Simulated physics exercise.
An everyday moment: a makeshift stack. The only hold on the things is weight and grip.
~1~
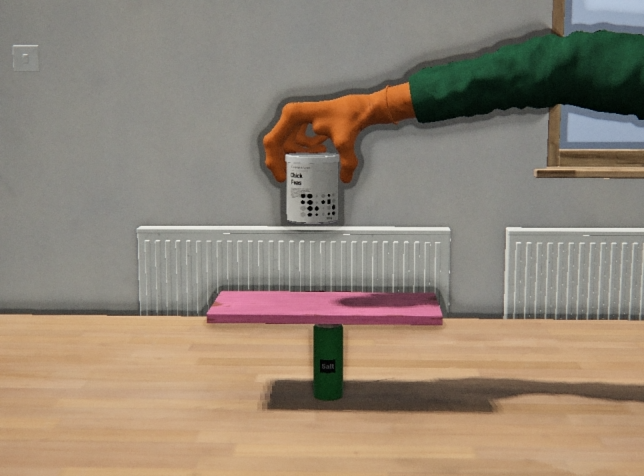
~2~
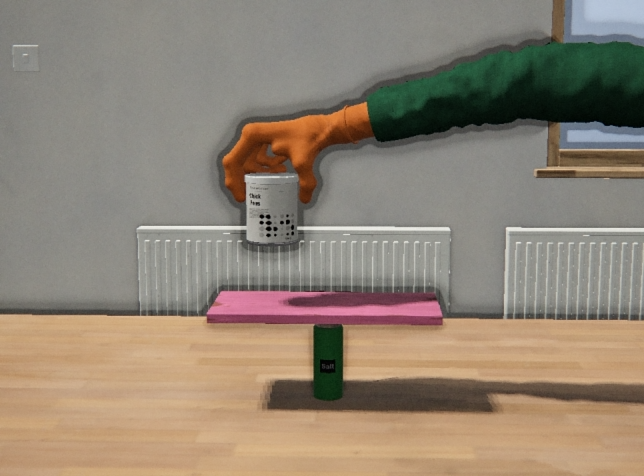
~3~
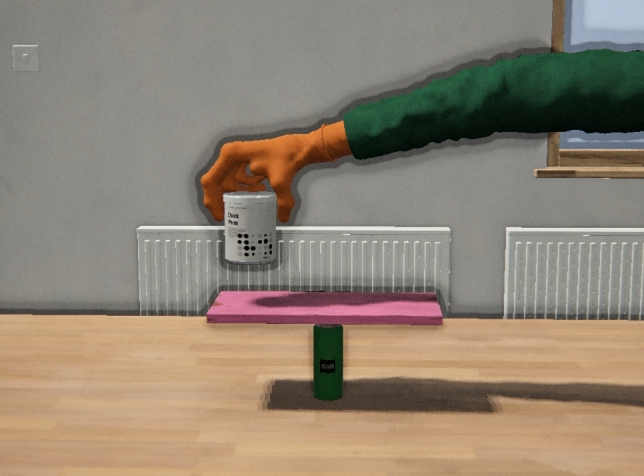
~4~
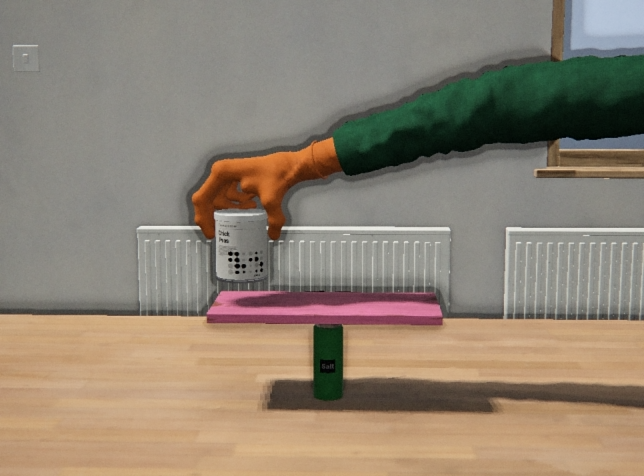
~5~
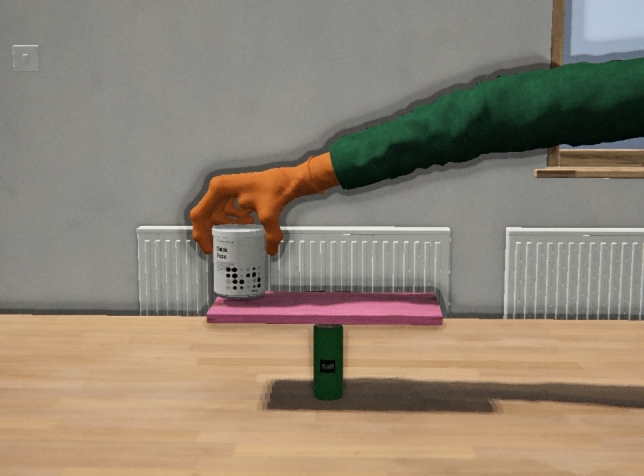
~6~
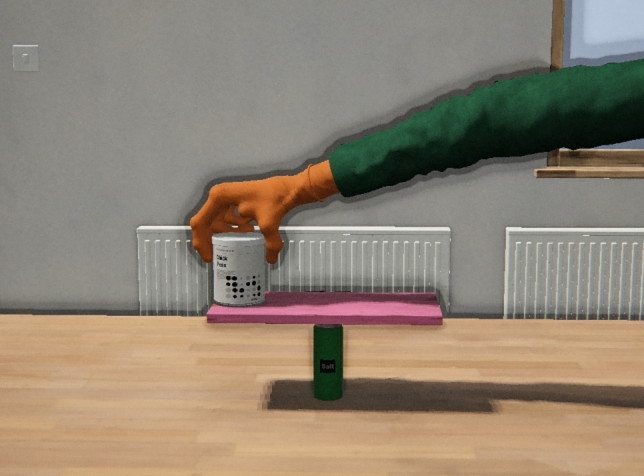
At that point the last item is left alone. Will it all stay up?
Falls down.
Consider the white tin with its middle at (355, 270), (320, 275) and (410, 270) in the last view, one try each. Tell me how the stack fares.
First time it stays put, second time it stays put, third time it falls over.
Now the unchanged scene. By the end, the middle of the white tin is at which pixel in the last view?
Look near (156, 369) in the final picture.
Then, 0.30 s past the last view, white tin now fallen; pink board rocked 37° from its first pose.
Then, 0.50 s past the last view, pink board rocked 37° from its first pose; green shaker rocked 20° from its first pose.
Then, 0.60 s past the last view, pink board and green shaker now fallen.
Finally, fallen, white tin, pink board and green shaker. Final places as the last picture's camera would see them, white tin near (156, 369). The stack gives way.
